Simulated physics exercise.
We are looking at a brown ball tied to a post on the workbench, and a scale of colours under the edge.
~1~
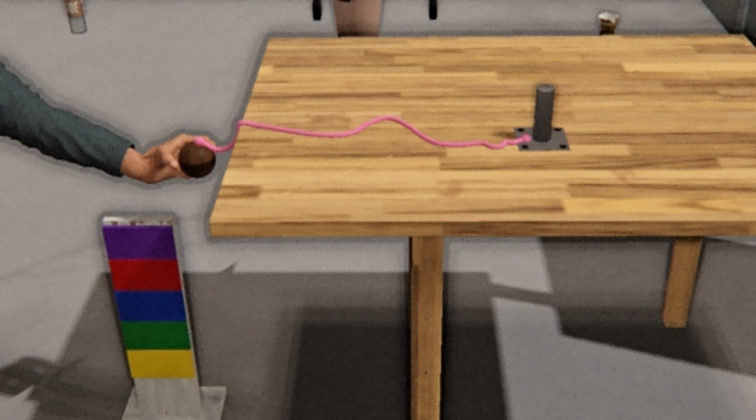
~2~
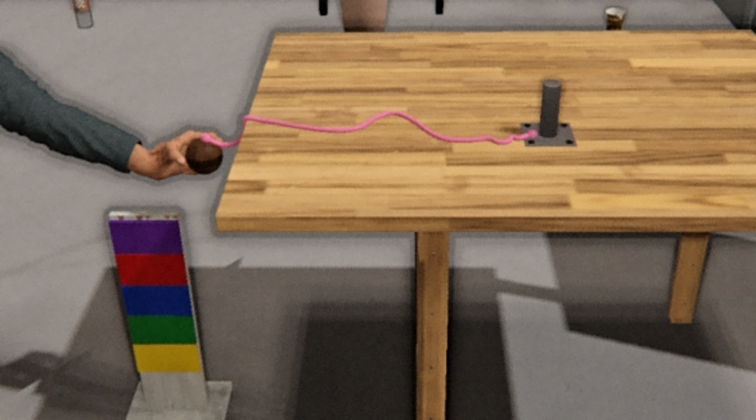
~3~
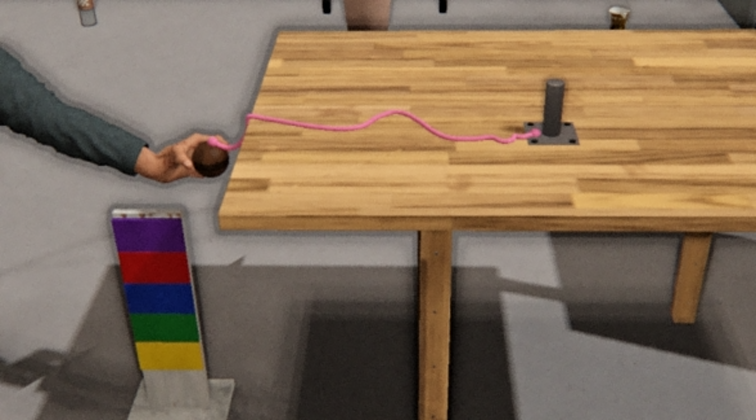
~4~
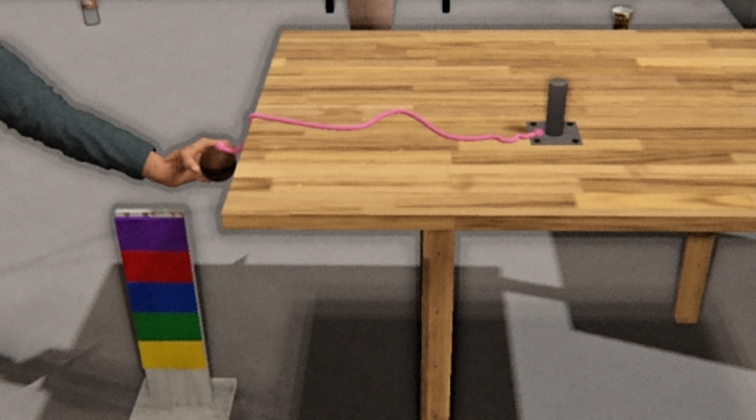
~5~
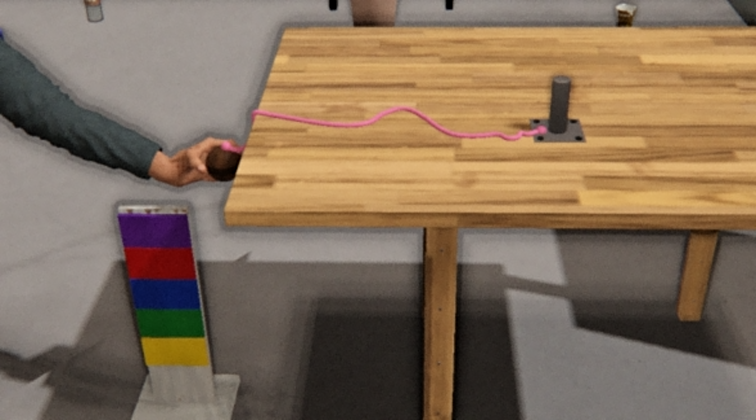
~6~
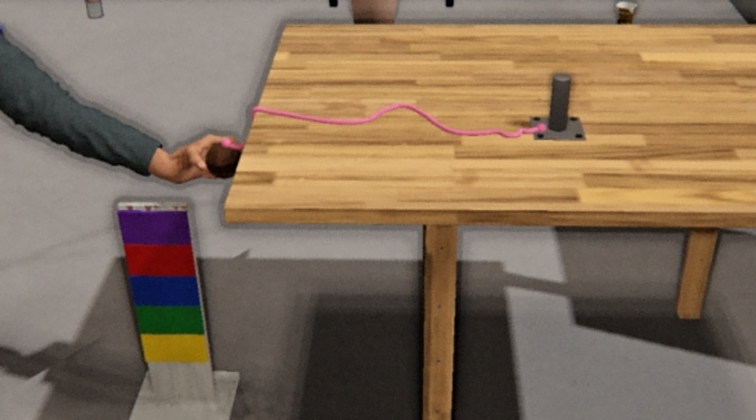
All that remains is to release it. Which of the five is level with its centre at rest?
The lead holds its middle at purple.
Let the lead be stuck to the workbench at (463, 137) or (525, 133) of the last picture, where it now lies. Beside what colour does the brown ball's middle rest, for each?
It would be purple; purple.
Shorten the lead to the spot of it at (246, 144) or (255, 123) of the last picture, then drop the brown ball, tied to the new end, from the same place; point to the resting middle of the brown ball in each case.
The places are (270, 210) and (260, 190).
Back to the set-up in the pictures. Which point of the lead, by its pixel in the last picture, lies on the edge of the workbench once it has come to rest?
It lies at about (307, 119).
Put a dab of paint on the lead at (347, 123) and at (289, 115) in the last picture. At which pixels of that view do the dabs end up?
About (297, 110), and the other about (257, 129).
Soon after, ball near (286, 233); level with purple.
After that, ball near (258, 230); level with purple.
In the end, ball near (269, 231); level with purple. At purple.
